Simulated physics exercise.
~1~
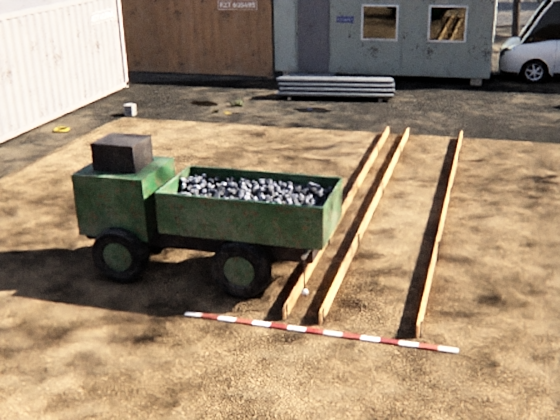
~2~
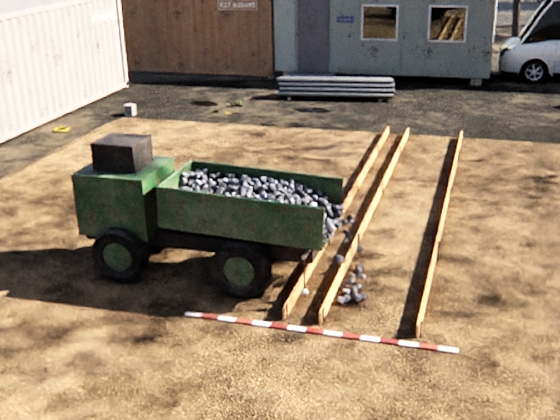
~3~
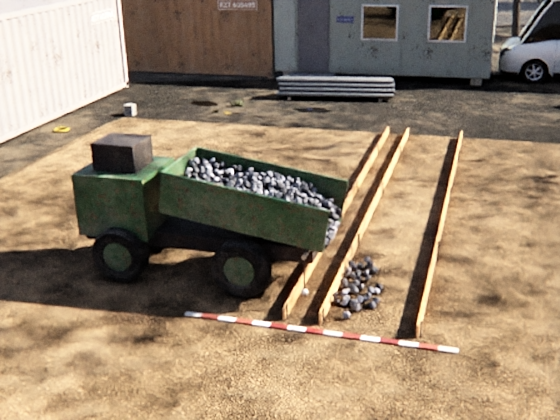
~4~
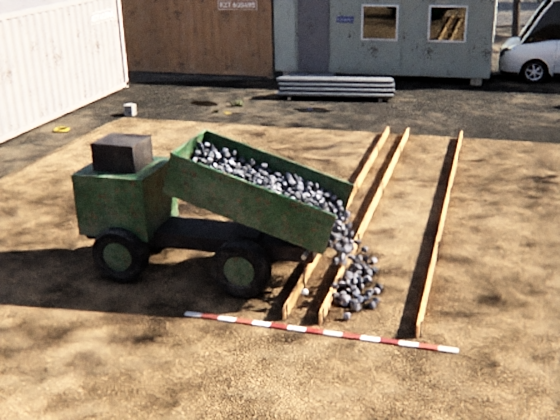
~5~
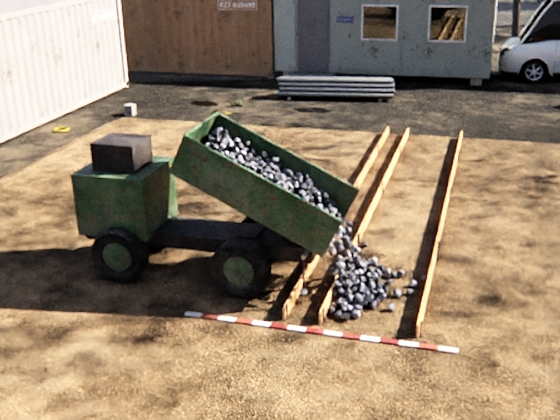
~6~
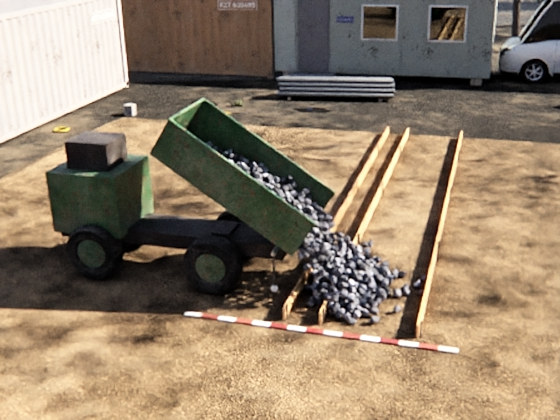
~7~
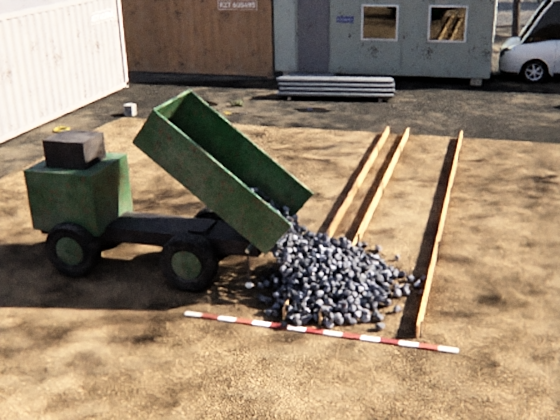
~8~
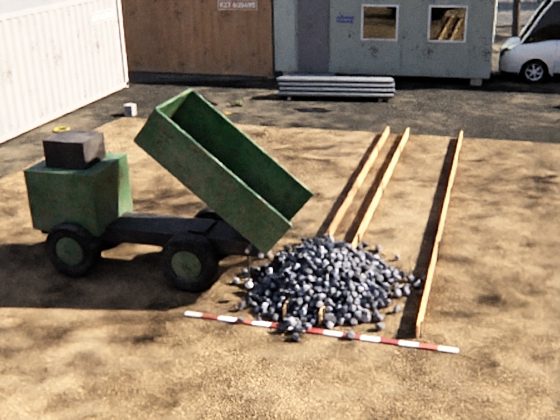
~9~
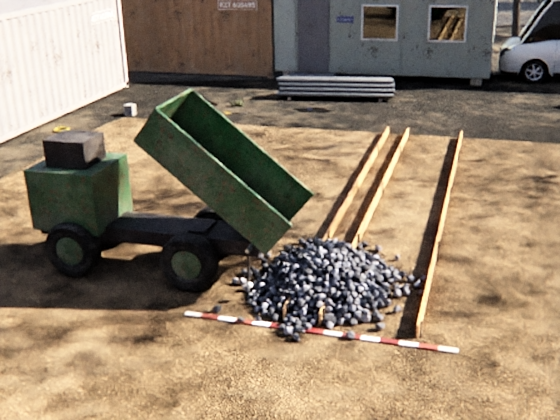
A green tipper truck loaded with grey crushed rock stands on sandy ground, its rear facing right toward three long wooden boards and a red and white striped staff. The body begins to tilt, and a few stones spill over the nearest boards into the far bay. As it rises more steeply, the rock pours out faster and the heap grows between the boards. The truck then rolls a little to the left while the remaining load slides out. Finally the empty body stays raised above a broad pile that covers parts of both bays and spreads short of them.
